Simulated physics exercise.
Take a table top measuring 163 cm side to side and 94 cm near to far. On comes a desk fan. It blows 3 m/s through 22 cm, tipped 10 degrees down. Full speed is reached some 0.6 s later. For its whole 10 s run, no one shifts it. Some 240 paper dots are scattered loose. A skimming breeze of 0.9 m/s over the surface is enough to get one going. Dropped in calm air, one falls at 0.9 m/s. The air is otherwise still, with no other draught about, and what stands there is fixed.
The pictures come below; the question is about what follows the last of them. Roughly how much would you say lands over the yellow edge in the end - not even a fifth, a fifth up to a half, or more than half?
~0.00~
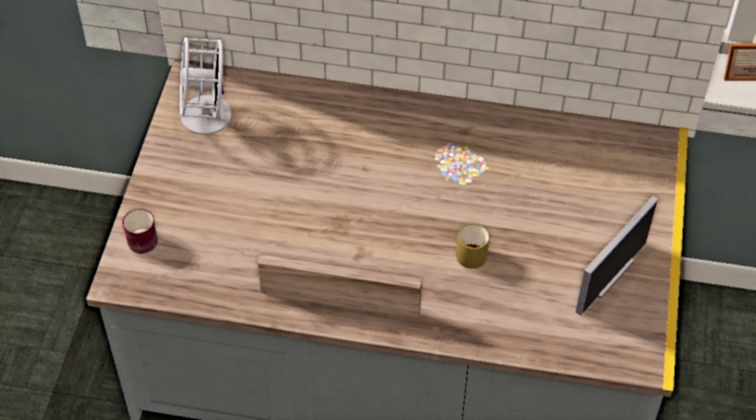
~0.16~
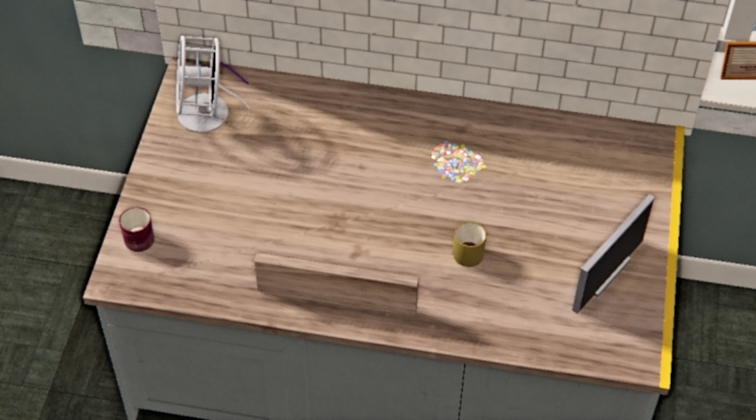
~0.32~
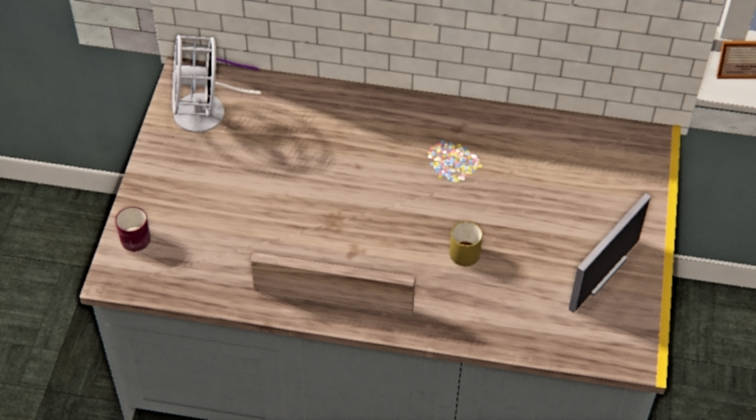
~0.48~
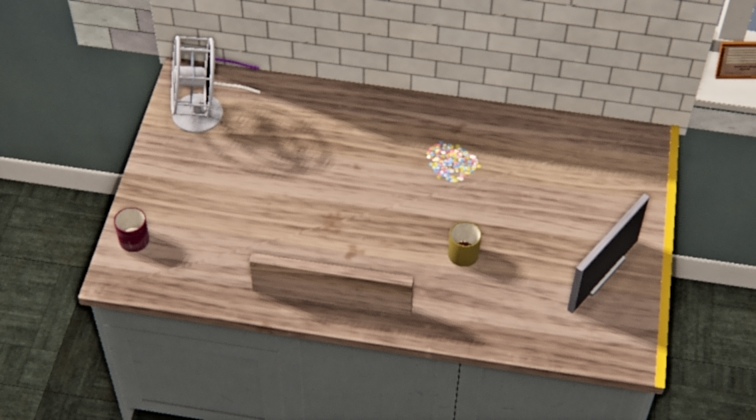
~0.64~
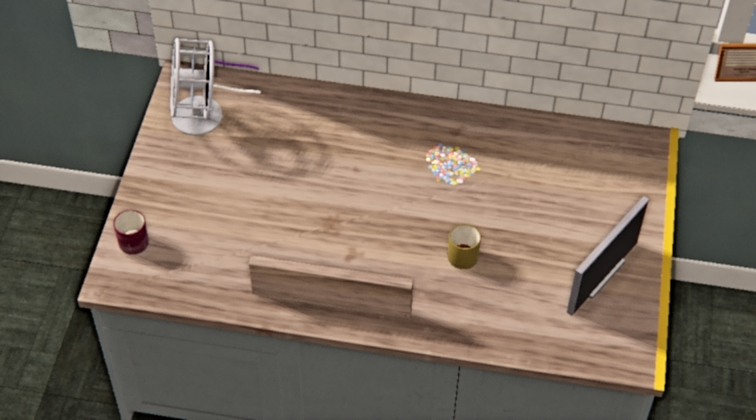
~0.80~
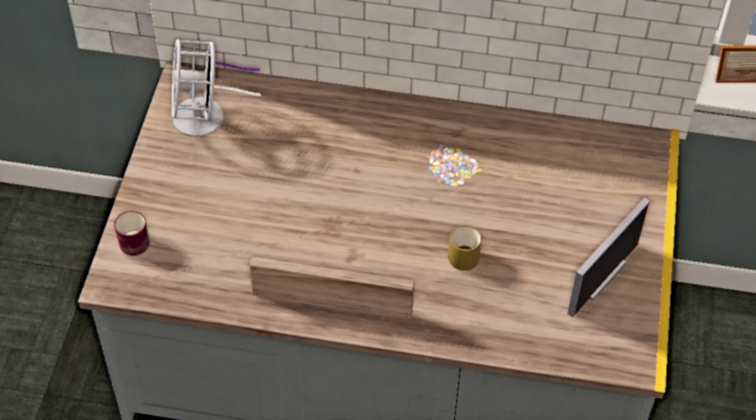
It's going to be a fifth up to a half that ends over that edge.
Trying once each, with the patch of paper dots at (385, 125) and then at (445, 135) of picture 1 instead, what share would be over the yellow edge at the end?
In turn about 40 %, 60 %.
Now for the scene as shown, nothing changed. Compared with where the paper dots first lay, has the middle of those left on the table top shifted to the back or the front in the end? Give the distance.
The middle ends up nearer the front end, around 20 cm off.
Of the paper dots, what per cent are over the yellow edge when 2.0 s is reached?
10 % or thereabouts.
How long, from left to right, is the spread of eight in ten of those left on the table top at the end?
Around 20 cm.
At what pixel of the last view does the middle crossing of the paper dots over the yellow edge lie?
Roughly at pixel (674, 238).
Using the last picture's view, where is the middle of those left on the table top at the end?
Centre point: About (602, 247).
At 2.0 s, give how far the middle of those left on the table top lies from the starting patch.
Measured offset: Approx. 45 cm.
After 2.0 s, 86 % are on the move or not yet settled, 9 % are over the yellow edge; the middle of those still in play is near (590, 238).
After 3.2 s, 62 % are on the move or not yet settled, 24 % are over the yellow edge; the middle of those still in play is near (599, 243).
After 5.5 s, 45 % are on the move or not yet settled, 28 % are over the yellow edge; the middle of those still in play is near (602, 247).
After 10.0 s, at the end, 34 % are over the yellow edge; the middle of those still in play is near (602, 247).
